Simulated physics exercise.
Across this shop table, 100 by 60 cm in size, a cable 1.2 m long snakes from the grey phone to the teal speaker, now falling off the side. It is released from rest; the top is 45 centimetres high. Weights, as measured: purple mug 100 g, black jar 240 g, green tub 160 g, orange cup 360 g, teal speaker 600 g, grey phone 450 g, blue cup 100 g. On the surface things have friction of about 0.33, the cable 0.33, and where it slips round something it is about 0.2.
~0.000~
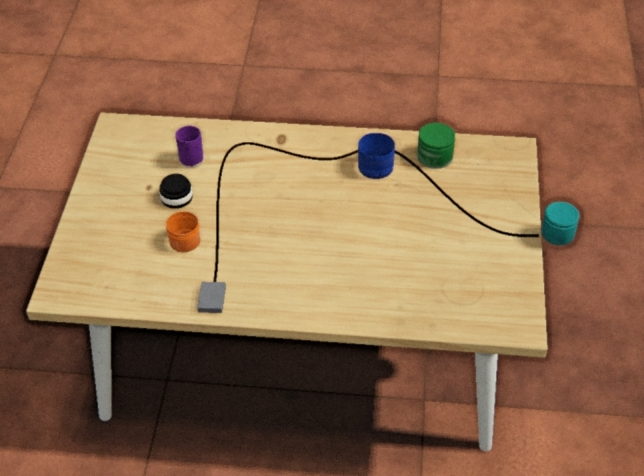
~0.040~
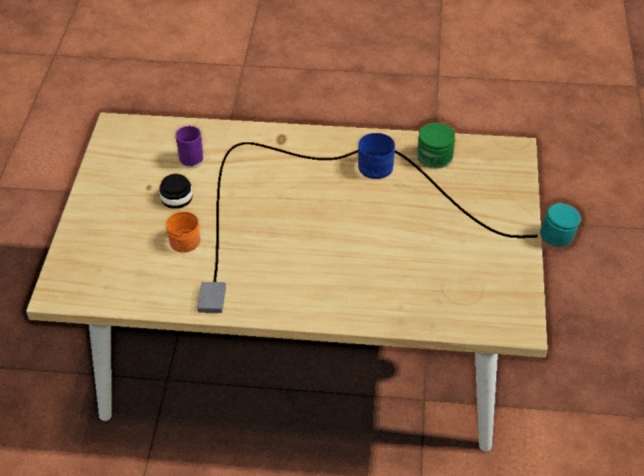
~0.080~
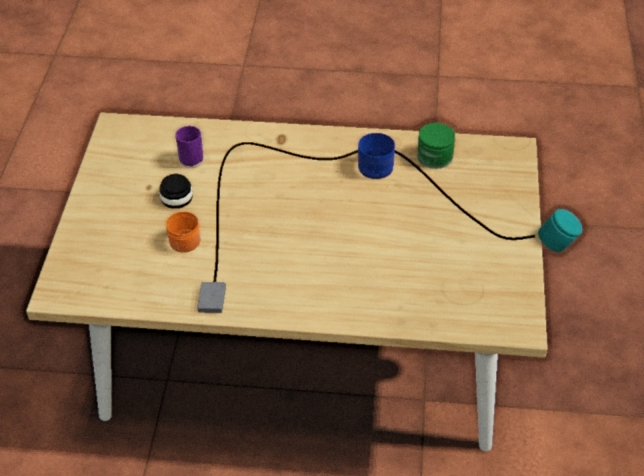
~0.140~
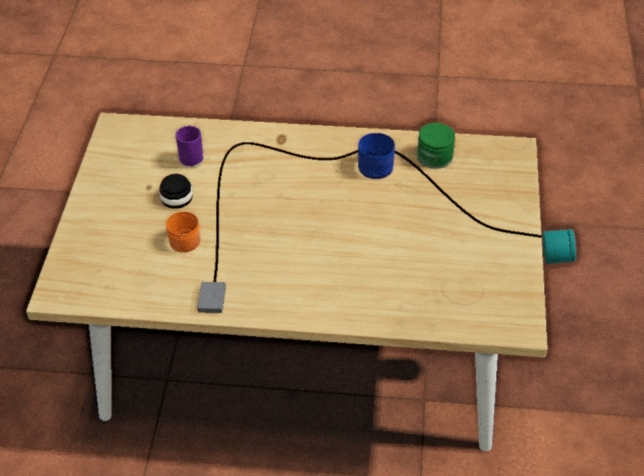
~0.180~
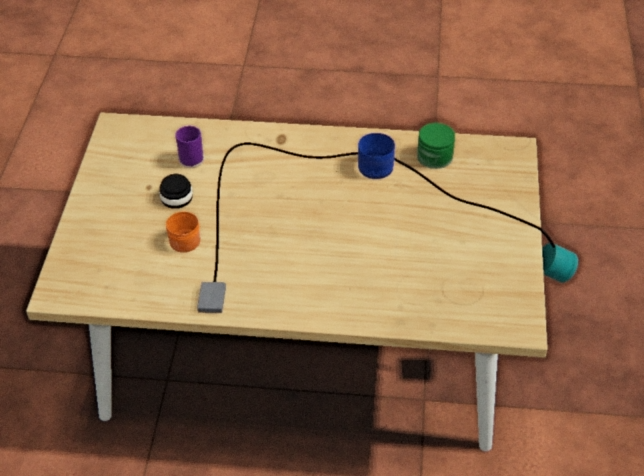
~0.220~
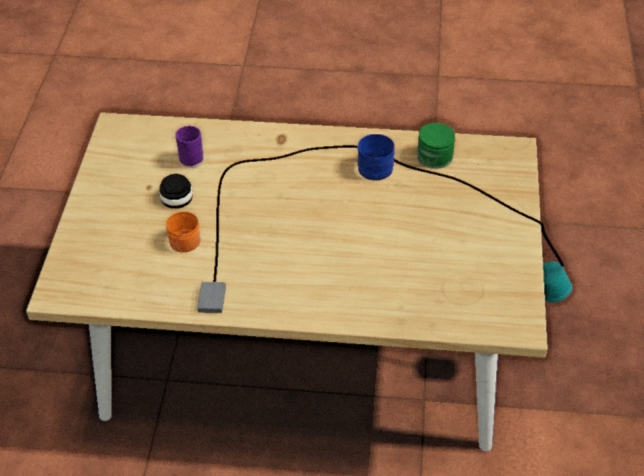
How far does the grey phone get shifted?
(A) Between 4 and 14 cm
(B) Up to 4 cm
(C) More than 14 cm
Up to 4 cm.
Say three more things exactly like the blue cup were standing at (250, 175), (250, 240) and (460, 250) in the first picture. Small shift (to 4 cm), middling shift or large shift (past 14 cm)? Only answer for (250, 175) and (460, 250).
Taking them in turn, the first shows a lot of movement and the second shows only a little movement.
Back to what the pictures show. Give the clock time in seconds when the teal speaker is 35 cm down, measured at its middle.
Estimate: About 0.32 s.
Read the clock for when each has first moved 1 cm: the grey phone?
Grey phone, never.
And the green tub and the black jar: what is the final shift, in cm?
Net shift - green tub 0 cm, black jar 0 cm.
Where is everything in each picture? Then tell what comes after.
In the first frame, shows, grey phone (211, 295); cable runs through (486, 226) (413, 163) (316, 159) (225, 159) (218, 238).
In the second frame, shows, teal speaker (562, 215); cable runs through (486, 227) (316, 159) (217, 238).
In the third frame, shows, teal speaker (560, 231); cable runs through (485, 227) (316, 159) (217, 238).
In the fourth frame, shows, teal speaker (559, 247); cable runs through (487, 226) (316, 159) (217, 238).
In the fifth frame, shows, teal speaker (557, 263); cable runs through (513, 217) (318, 157) (217, 238).
In the sixth frame, shows, grey phone (211, 295); cable runs through (542, 224) (445, 176) (345, 146) (239, 163) (217, 237).
At 0.5 s, the cable's tail end at (224, 284); grey phone 1 cm off its start, blue cup 18 cm off its start, teal speaker over the edge.
At 0.7 s, the cable's tail end at (224, 284); grey phone 1 cm off its start, blue cup 34 cm off its start, teal speaker over the edge.
At 1.0 s, the cable's tail end at (224, 284); grey phone 1 cm off its start at (216, 293), blue cup 34 cm off its start at (437, 256), teal speaker over the edge.
At 1.2 s, the cable's tail end at (224, 284); grey phone 1 cm off its start, blue cup 34 cm off its start, teal speaker over the edge.
At 2.4 s, the cable's tail end at (224, 284); grey phone 1 cm off its start at (216, 293), blue cup 34 cm off its start at (437, 256), teal speaker over the edge.
